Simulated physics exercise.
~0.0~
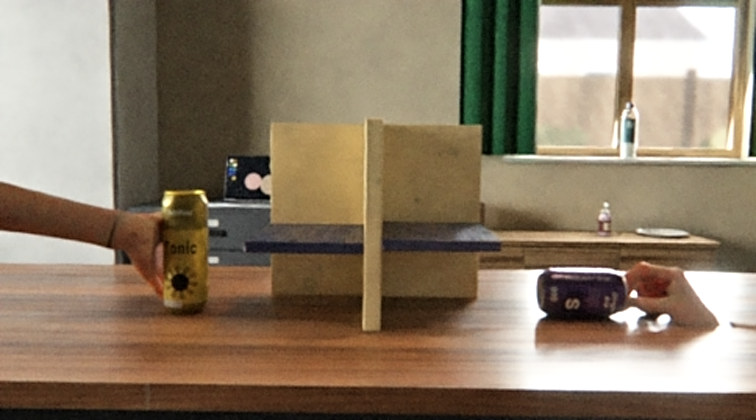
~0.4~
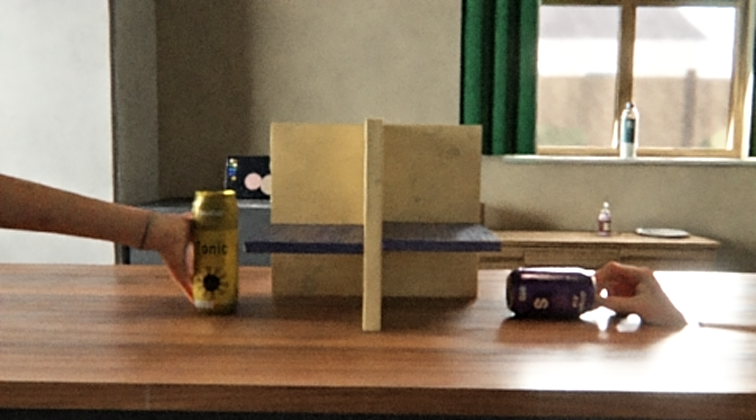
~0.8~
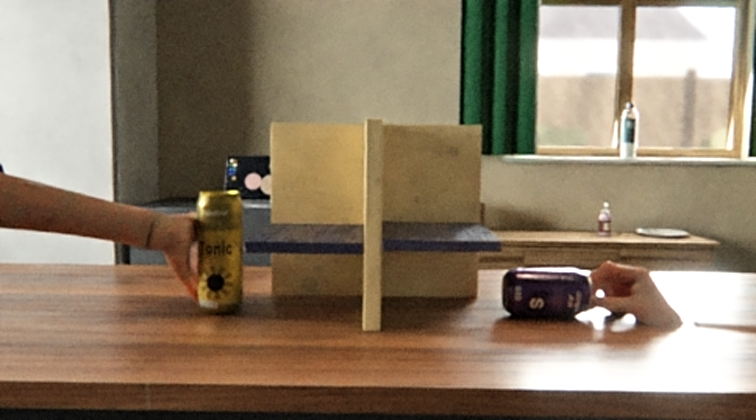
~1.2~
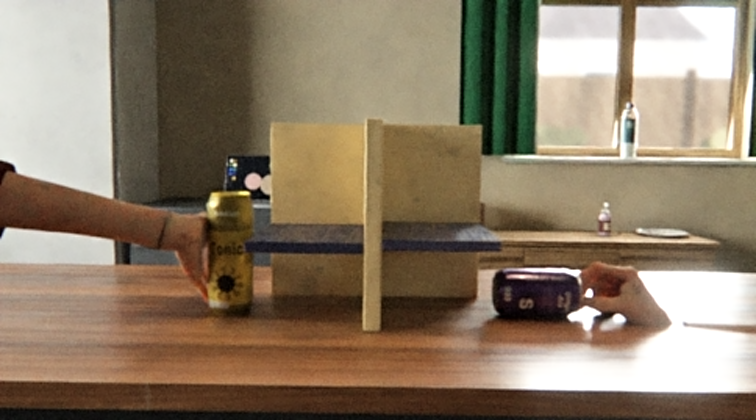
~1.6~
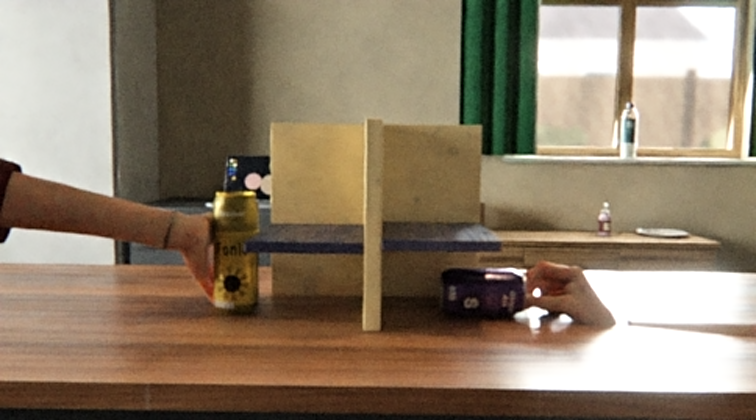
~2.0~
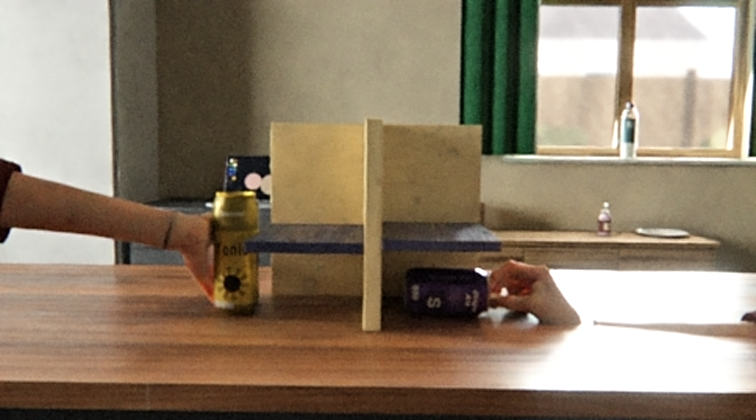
In a room with a green curtain and a bright window, a long wooden table is seen level from the front by a still camera. A pale wooden rack with a dark blue shelf stands in the middle, with an upright yellow can on the left and a purple can on its side on the right, each held by a hand. Both hands push the cans inward. The yellow can reaches the shelf's left edge and stops there, too tall to pass. The purple can keeps moving left, slides beneath the shelf's right side, and ends under it near the central upright.
